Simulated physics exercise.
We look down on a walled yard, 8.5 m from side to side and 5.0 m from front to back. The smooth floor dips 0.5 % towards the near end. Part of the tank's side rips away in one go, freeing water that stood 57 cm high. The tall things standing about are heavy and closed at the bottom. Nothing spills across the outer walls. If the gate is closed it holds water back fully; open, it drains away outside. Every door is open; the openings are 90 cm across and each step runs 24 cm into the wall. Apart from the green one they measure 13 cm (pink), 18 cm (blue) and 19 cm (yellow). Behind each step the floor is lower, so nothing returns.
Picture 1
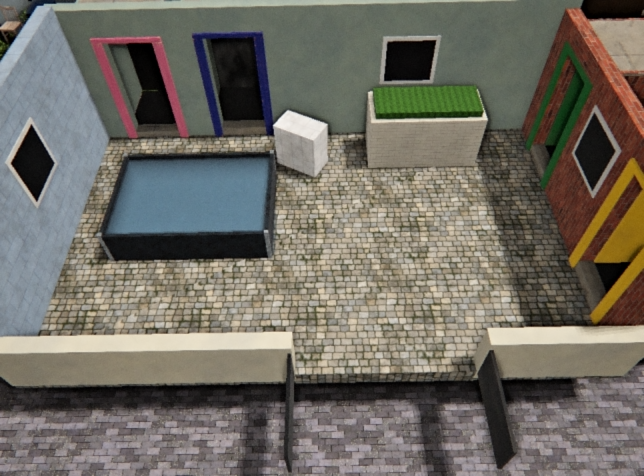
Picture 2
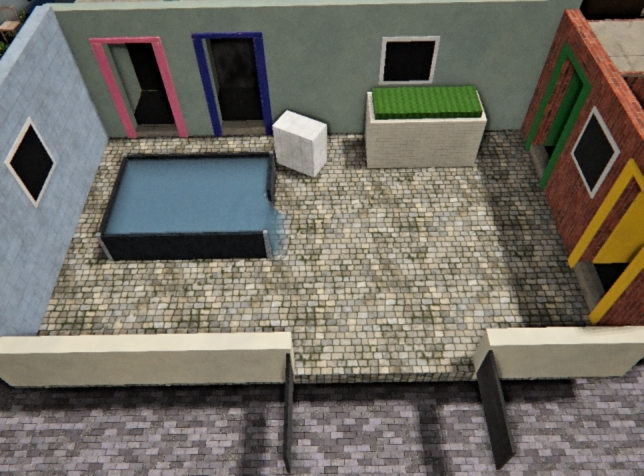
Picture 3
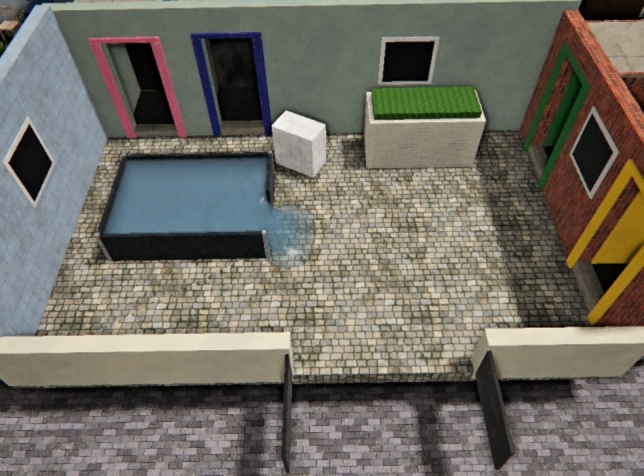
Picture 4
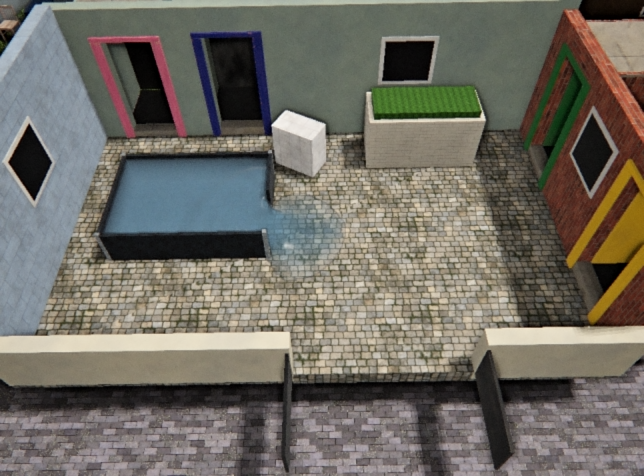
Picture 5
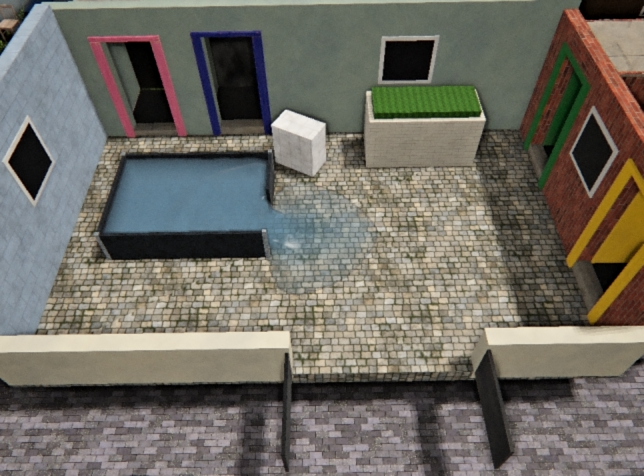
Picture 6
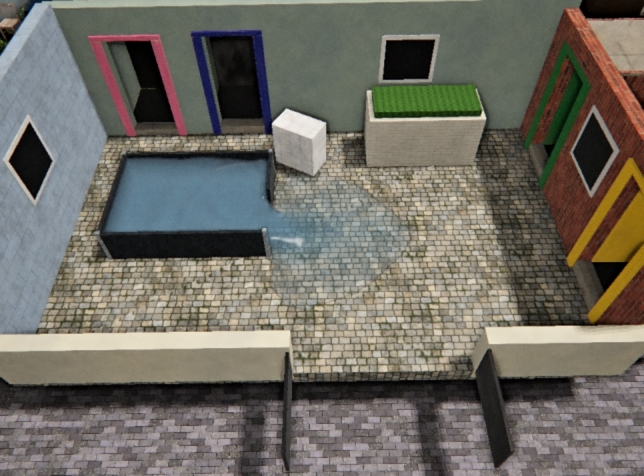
A walled yard with a cobbled floor is seen from high above its near wall, which has an open gap. A dark-sided tank of blue water stands at left, near pink and blue doorways, a white block and a pale planter topped with green, with green and yellow doorways at right. The tank's right side opens and water pours out, fanning rightward across the cobbles.
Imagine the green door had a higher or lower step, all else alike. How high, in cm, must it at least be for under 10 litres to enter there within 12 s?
At least 15 cm or so.
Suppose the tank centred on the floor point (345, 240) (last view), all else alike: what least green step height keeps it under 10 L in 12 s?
Then roughly 17 cm.
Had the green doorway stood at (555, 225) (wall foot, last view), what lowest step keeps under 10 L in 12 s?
Roughly 14.0 cm.
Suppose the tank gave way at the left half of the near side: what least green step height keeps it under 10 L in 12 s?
Some 7.0 cm.
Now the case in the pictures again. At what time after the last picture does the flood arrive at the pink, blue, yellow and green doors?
Pink 11.0 s, blue 6.5 s, yellow 1.3 s, green 1.8 s.
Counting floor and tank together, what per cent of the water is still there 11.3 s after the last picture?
Roughly 74 in a hundred.
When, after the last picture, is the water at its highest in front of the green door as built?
Near 2.0 s.
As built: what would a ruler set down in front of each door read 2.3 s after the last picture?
Depths in cm: Pink 0, blue 0, yellow 16, green 17.
Then, 0.7 s after the last picture water covers 30 % of the floor, deepest (33 cm) near (277, 241); it has not reached the green door.
Then, 2.3 s after the last picture water covers 50 % of the floor, deepest (27 cm) near (603, 352); 17 cm at the green door, 0 litres in over its 17 cm step.
Then, 11.3 s after the last picture water covers 70 % of the floor, deepest (10 cm) near (529, 354); 6 cm at the green door, 4 litres in over its 17 cm step.
At the green door as built, the water peaked near 17 cm, 2.1 s after the last picture.
With a step of 14 cm, 14 litres would have come in within the 12 s; with 19 cm, 1 litre. So under 10 litres takes about 15 cm.
